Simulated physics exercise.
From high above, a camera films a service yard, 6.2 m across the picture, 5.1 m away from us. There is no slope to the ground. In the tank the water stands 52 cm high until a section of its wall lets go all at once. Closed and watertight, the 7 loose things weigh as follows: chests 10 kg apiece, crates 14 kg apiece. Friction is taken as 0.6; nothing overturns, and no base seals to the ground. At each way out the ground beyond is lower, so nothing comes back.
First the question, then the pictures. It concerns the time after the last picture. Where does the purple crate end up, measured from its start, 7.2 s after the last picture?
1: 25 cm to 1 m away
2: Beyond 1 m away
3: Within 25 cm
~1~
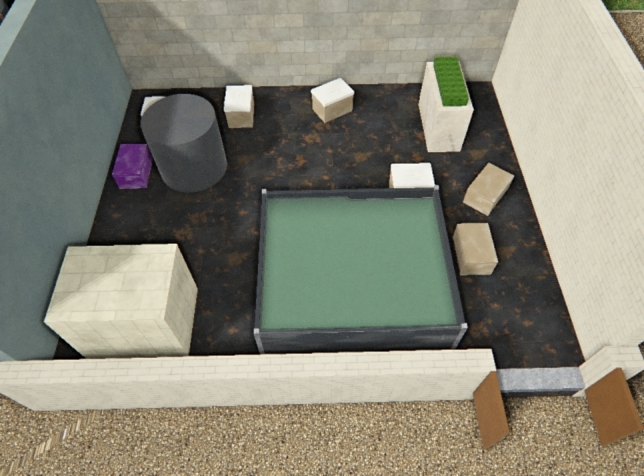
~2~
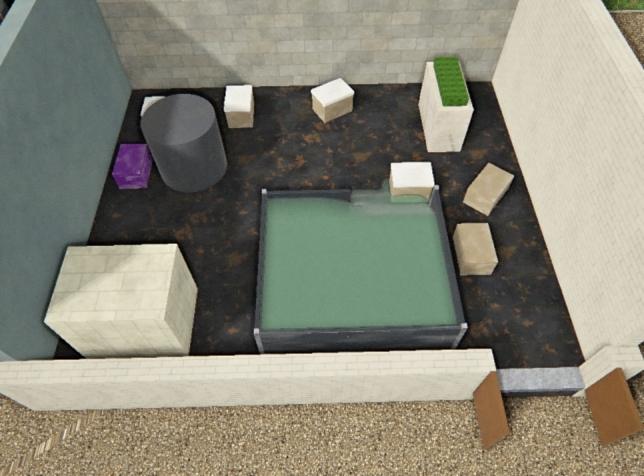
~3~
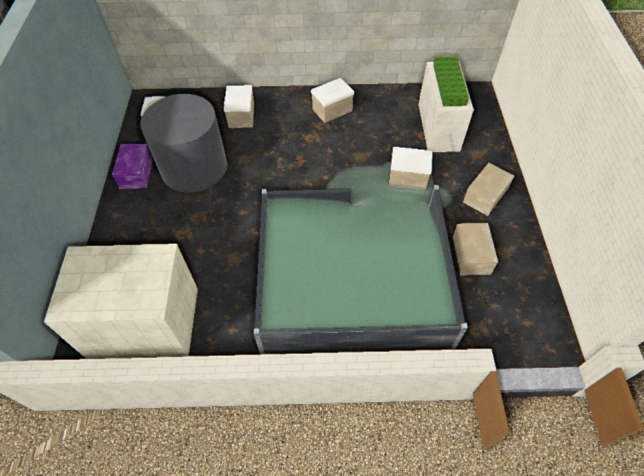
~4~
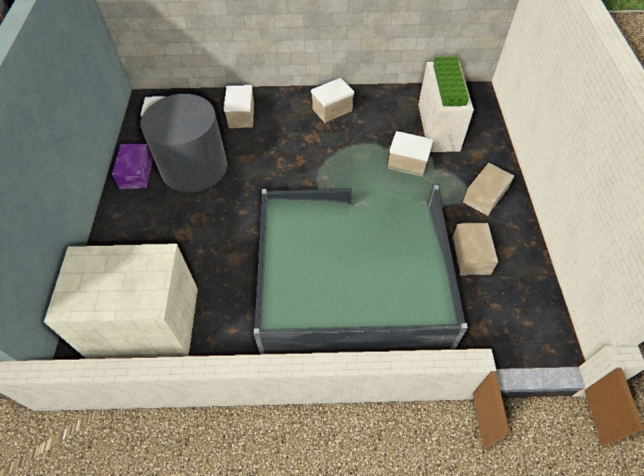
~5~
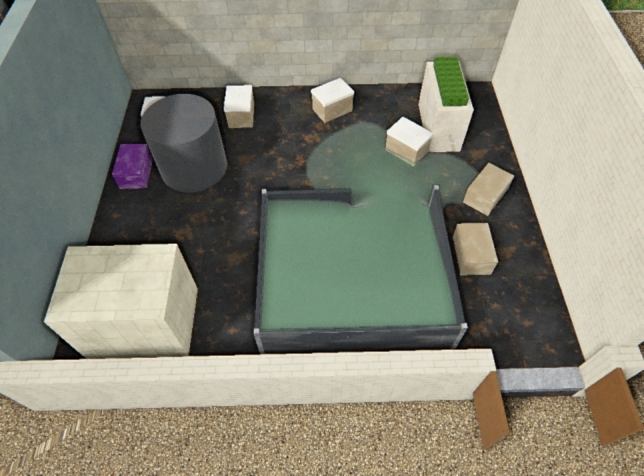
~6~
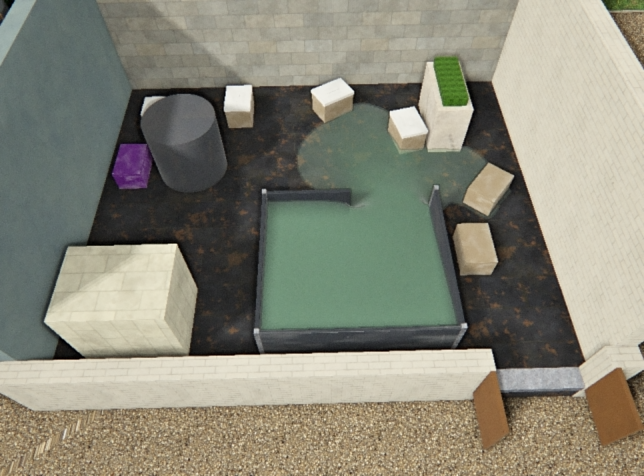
(2) Beyond 1 m away.
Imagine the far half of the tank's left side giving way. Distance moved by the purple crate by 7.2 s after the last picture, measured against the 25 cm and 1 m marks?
Well, the purple crate goes a long way then.
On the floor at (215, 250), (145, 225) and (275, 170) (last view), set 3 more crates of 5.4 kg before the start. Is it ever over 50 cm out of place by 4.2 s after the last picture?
Note, same order as listed: Inside the limit, inside the limit, inside the limit.
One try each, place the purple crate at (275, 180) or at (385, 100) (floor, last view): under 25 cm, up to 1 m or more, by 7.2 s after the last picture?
Run one, it remains planted; run two, it gets swept far.
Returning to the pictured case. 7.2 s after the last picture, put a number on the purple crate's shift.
150 centimetres.
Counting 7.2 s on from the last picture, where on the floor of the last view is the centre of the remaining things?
They're centred close to (195, 233).
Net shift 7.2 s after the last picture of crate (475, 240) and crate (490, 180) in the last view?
Lab note: Item 1 at 120 cm, item 2 gone out.
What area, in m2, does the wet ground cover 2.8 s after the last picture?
About 19 m2.
Then, 0.9 s after the last picture the purple crate is near (130, 159), 0.0 m from its start, aground; 0 of 7 are out; 2 afloat.
Then, 2.8 s after the last picture the purple crate is near (130, 159), 0.0 m from its start, aground; 0 of 7 are out; 3 afloat.
Then, 4.8 s after the last picture the purple crate is near (135, 199), 0.8 m from its start, aground; 0 of 7 are out; 4 afloat.
Then, 7.2 s after the last picture the purple crate is near (160, 244), 1.7 m from its start, aground; 1 of 7 are out; 4 afloat.
